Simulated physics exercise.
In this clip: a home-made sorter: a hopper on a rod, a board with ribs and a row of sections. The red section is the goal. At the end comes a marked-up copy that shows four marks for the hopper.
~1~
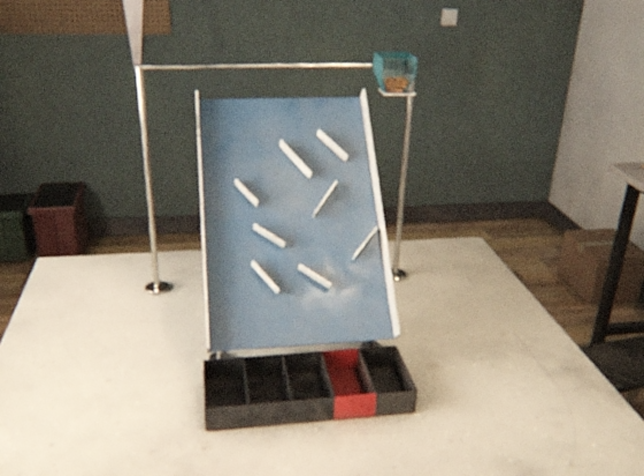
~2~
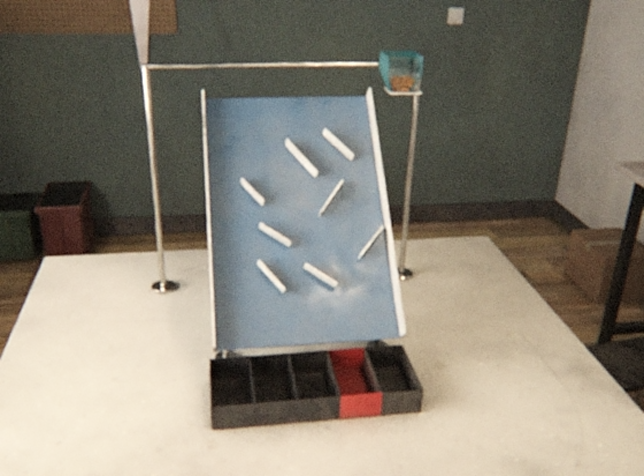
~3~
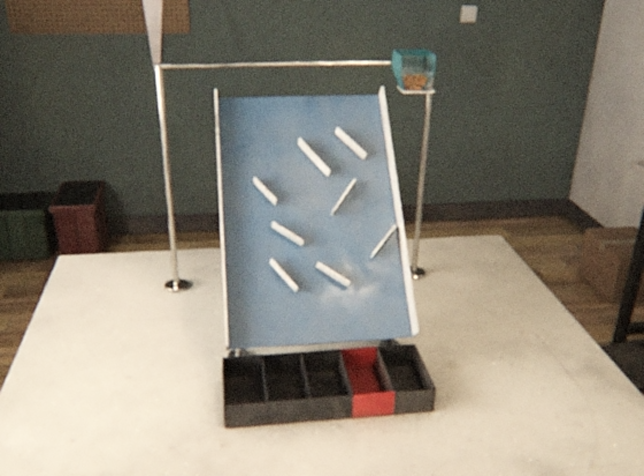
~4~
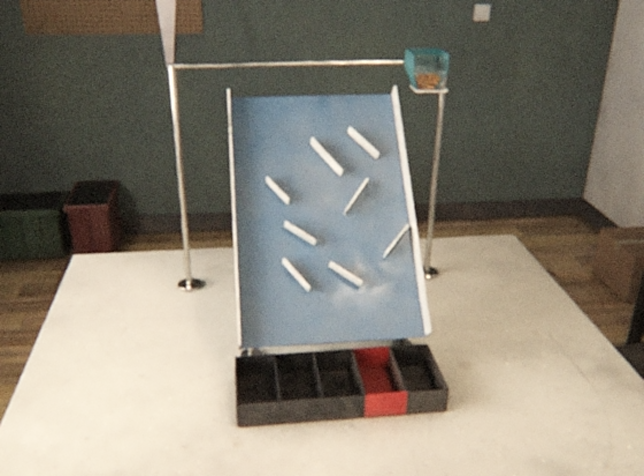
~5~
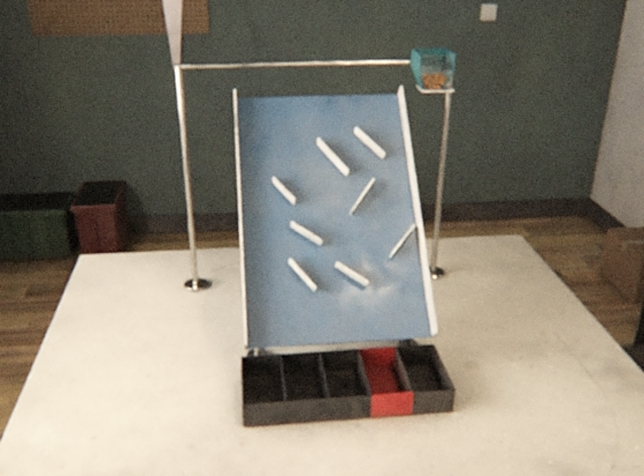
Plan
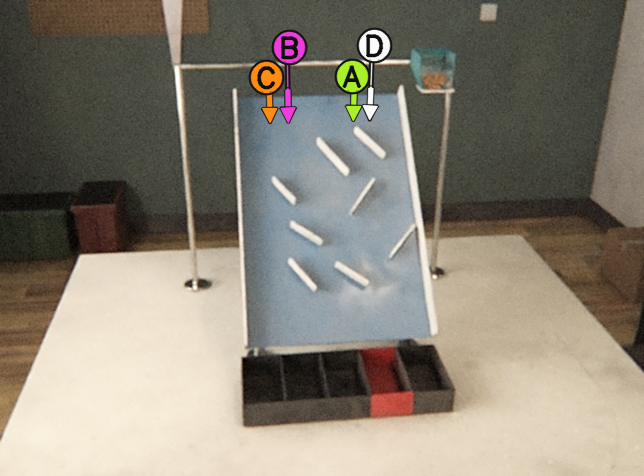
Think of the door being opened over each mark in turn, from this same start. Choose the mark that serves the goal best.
Go for D.
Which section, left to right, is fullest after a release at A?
It is the fourth one.
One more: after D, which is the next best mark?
A.
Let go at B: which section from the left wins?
It is the fifth one.
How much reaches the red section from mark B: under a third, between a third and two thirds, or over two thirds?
It is under a third.
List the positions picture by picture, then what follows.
The first frame shows hopper at (395, 85), roasted chickpeas, door shut.
The second frame shows ribs (287, 139) to (317, 172), (325, 129) to (354, 155), (242, 178) to (264, 201).
The third frame shows ribs (333, 211) to (355, 179), (272, 222) to (303, 241), (373, 254) to (396, 225).
The fourth frame shows ribs (284, 258) to (310, 288), (330, 262) to (362, 282).
The fifth frame shows red section at (392, 403), number 4 of 5 from the left.
On the marked copy, mark A meets the board at (353, 115); mark B meets the board at (288, 117); mark C meets the board at (270, 117); mark D meets the board at (369, 114).
For mark A, about half in the red section, about a third in other sections, a small part held on the board.
For mark B, a small part in the red section, nearly all in other sections, a stray few outside the box.
For mark C, a small part in the red section, nearly all in other sections.
For mark D, most in the red section, a small part in other sections, a small part held on the board.
